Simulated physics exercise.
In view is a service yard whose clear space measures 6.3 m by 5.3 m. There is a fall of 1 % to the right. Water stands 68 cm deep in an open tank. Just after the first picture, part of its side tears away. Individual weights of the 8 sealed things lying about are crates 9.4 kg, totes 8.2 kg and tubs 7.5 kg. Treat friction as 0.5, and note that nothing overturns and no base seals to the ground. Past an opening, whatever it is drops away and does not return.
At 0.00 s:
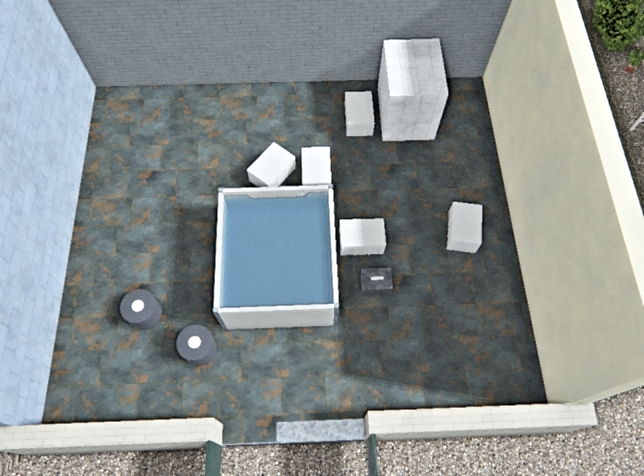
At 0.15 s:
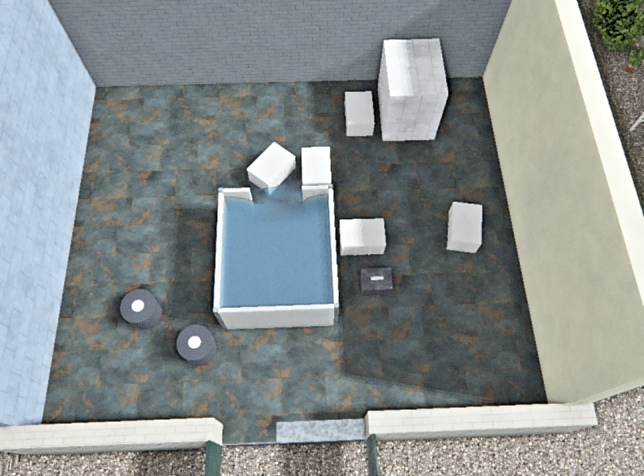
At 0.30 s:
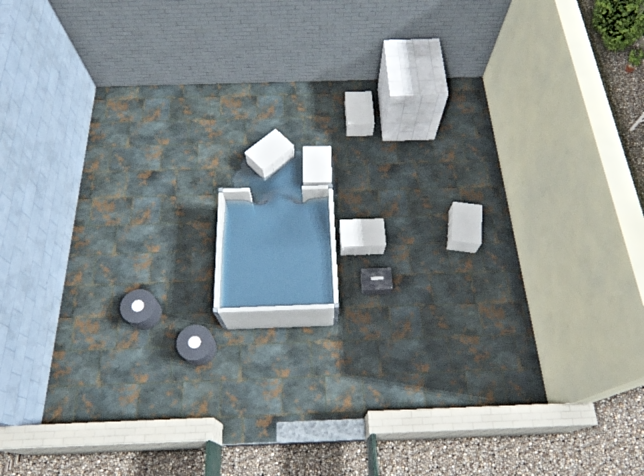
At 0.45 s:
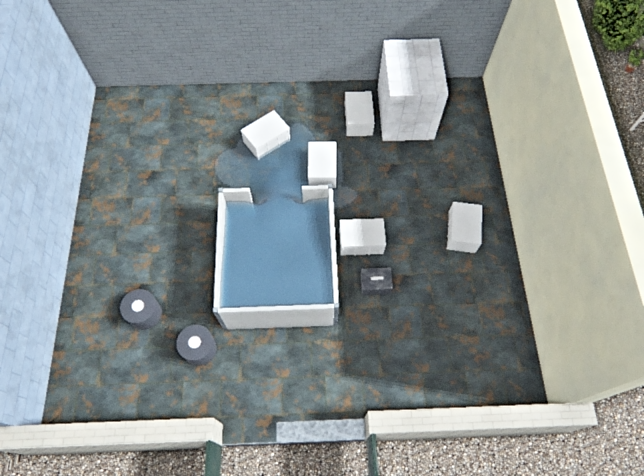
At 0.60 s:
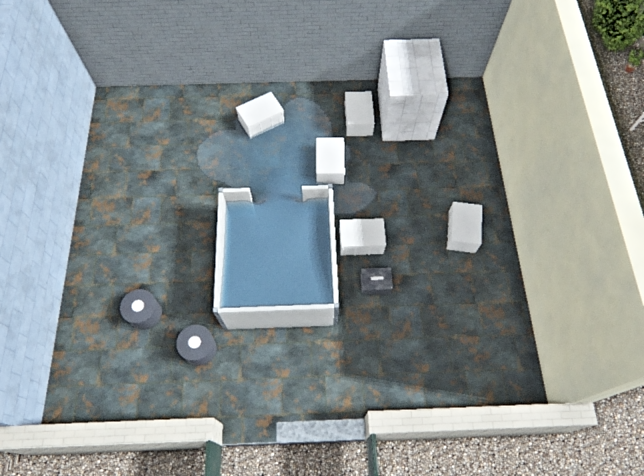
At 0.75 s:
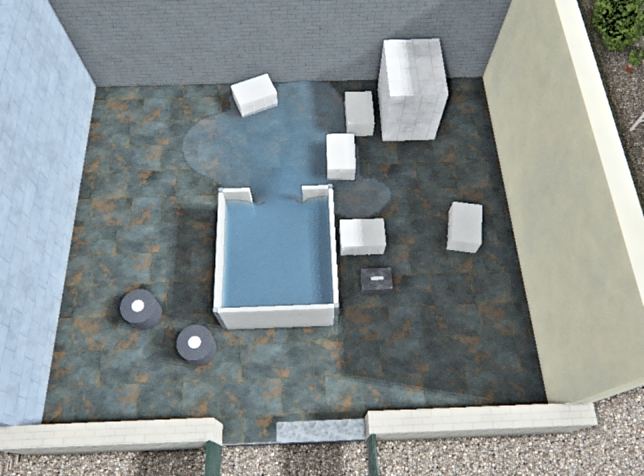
At the start, a white-walled tank of blue water stands in a walled yard among pale boxes and two dark round objects. A gap opens in its far side and water spreads across the tiles, pushing one nearby box back toward the grey wall and another a shorter way to the right.
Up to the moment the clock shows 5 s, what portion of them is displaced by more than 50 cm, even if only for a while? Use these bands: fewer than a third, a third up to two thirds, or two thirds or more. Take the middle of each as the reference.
It falls in a third up to two thirds.
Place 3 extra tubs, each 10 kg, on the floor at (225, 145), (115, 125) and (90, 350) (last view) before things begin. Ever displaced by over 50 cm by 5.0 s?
Result, in sequence: Above the mark / above the mark / below the mark.
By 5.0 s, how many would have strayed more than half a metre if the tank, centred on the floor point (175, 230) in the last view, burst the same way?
So the tally would be 1.
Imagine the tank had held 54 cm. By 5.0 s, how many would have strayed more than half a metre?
Then 3 of them.
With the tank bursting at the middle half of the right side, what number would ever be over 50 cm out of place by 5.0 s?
That gives 3 of them.
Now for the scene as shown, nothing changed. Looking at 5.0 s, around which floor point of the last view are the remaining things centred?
About (310, 249).
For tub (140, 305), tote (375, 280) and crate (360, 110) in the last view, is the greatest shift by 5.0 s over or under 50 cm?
The first is inside the limit, the second inside the limit, and the third beyond the limit.
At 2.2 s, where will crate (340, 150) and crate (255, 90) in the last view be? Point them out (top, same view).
Near (411, 145) and (173, 76).
After 1.1 s 2 of 8 are over 50 cm from their spots; 1 afloat.
After 2.2 s 2 of 8 are over 50 cm from their spots; 1 afloat.
After 3.5 s 3 of 8 are over 50 cm from their spots; 1 afloat.
After 5.0 s 3 of 8 are over 50 cm from their spots, and 3 have been at some point; 2 afloat.
